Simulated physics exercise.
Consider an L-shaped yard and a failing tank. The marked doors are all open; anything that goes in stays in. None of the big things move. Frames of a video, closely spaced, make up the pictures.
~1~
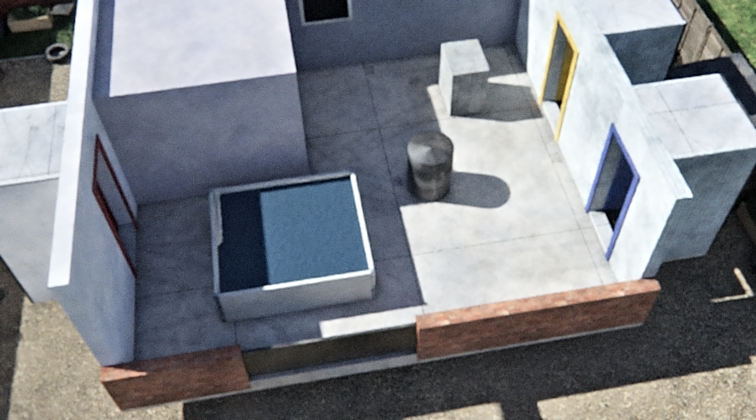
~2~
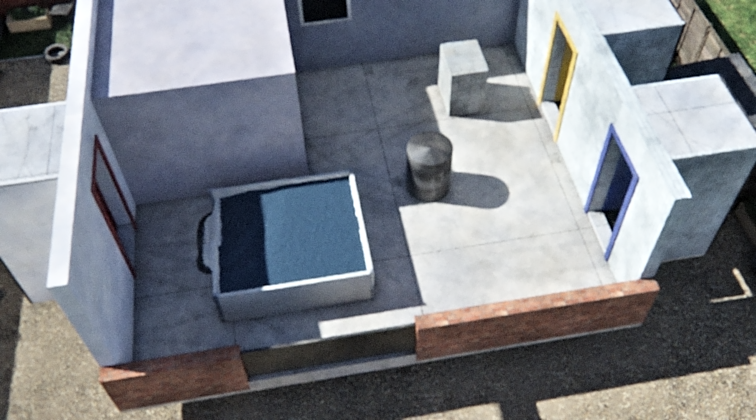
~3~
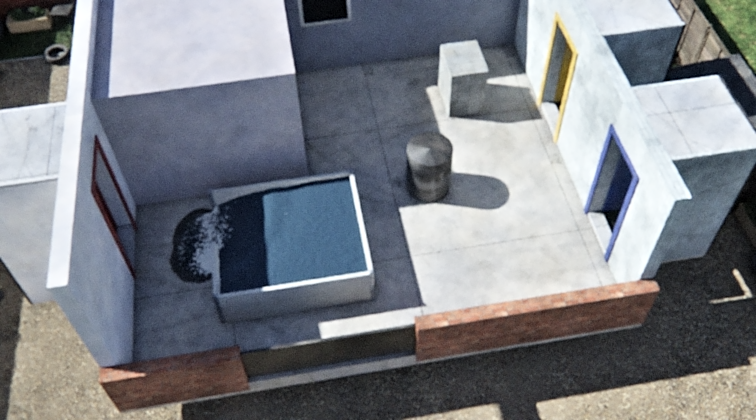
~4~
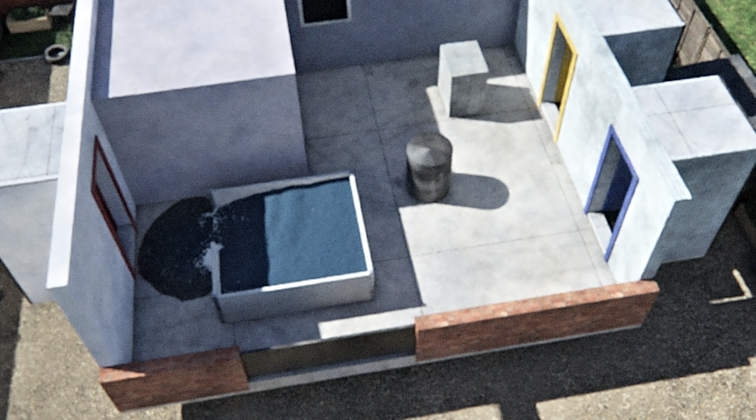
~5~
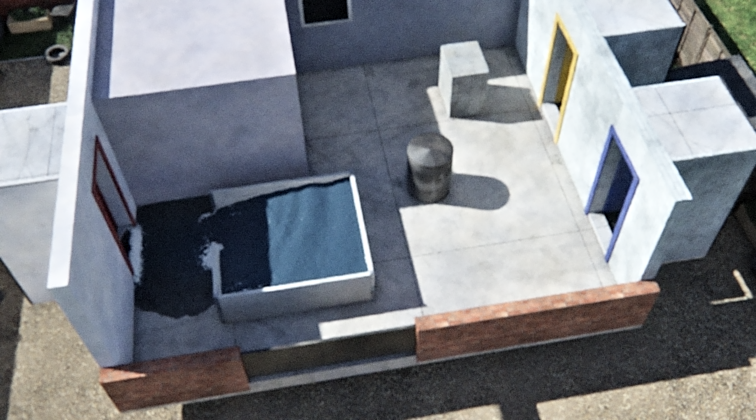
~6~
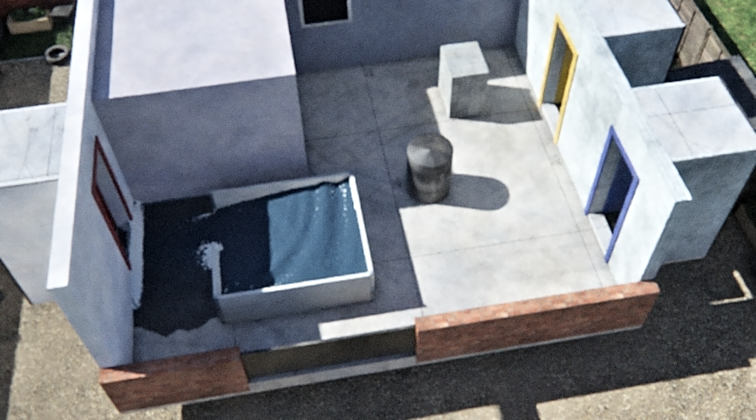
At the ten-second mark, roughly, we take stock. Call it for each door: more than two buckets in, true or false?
Yellow door false, red door true, blue door true.
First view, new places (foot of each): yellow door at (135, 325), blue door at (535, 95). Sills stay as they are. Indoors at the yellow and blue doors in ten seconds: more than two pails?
As I see it, the yellow door overshoots the mark while the blue door remains within bounds.
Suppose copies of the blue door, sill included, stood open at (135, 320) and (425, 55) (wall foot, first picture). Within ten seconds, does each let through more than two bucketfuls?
Well, the first one overshoots and the other one doesn't reach it.
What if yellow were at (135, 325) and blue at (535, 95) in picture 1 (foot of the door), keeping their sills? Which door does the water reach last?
Answer: The door marked blue.
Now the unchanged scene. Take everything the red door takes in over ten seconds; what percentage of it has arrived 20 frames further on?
Roughly 90 per cent.
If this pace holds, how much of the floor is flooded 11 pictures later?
Estimate: Near 15 %.
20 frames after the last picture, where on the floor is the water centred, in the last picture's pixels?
Somewhere near (254, 265).
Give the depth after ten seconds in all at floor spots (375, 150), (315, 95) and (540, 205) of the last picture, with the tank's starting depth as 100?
Readings in sequence: 2, 2, 12 percent.
A moment on, water covers 10 % of the floor; the yellow door not reached, the red door over two buckets in, the blue door not reached.
Next, water covers 15 % of the floor; the yellow door not reached, the red door far over two buckets in, the blue door not reached.
Then, water covers 30 % of the floor; the yellow door not reached, the red door far over two buckets in, the blue door not reached.
Later, water covers 60 % of the floor; the yellow door wet at the sill, nothing in, the red door far over two buckets in, the blue door wet at the sill, nothing in.
In the end, water covers 90 % of the floor; the yellow door wet at the sill, nothing in, the red door far over two buckets in, the blue door over two buckets in.
